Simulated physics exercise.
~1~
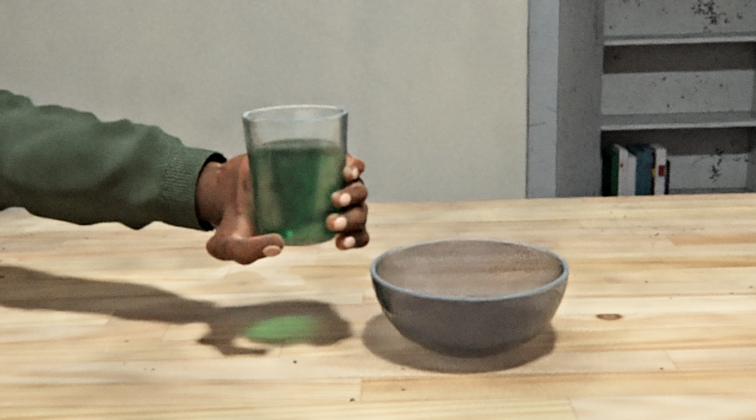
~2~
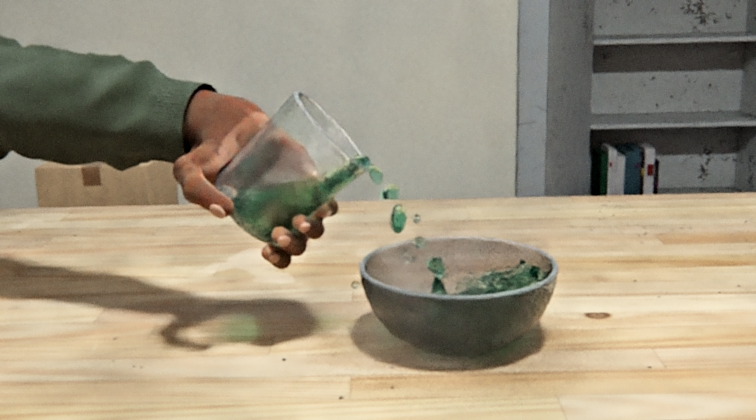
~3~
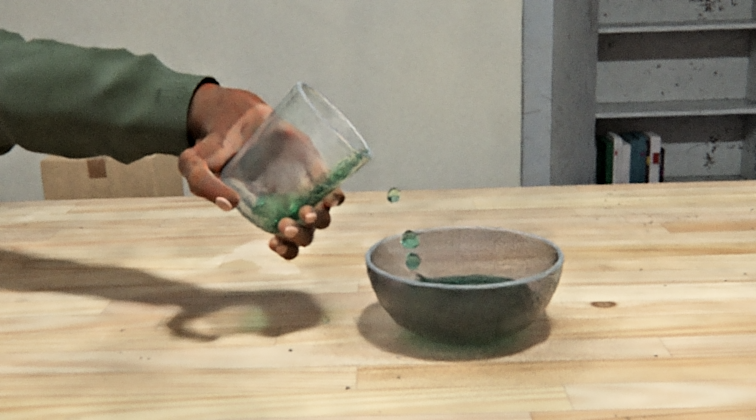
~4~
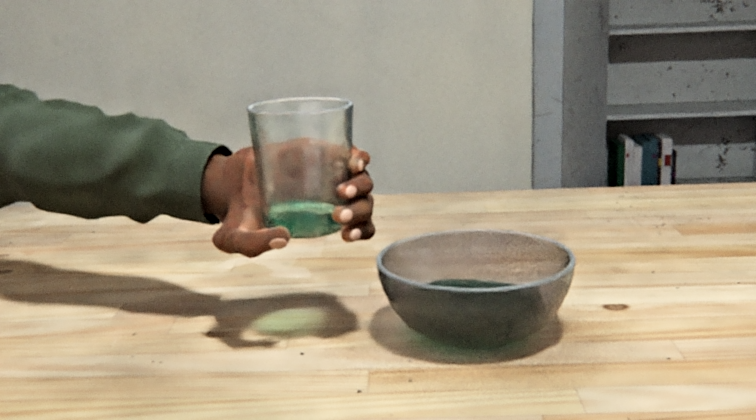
A hand in a green sleeve holds a drinking glass mostly full of green liquid above a wooden table, to the left of an empty, round grey bowl. The hand tips the glass to the right, and green liquid spills over its rim and splashes into the bowl. The glass eases back partway, then tilts forward again, sending a few last drops into the bowl. Finally the hand turns the glass upright, with a little green liquid left at its bottom and a shallow green pool resting in the bowl.
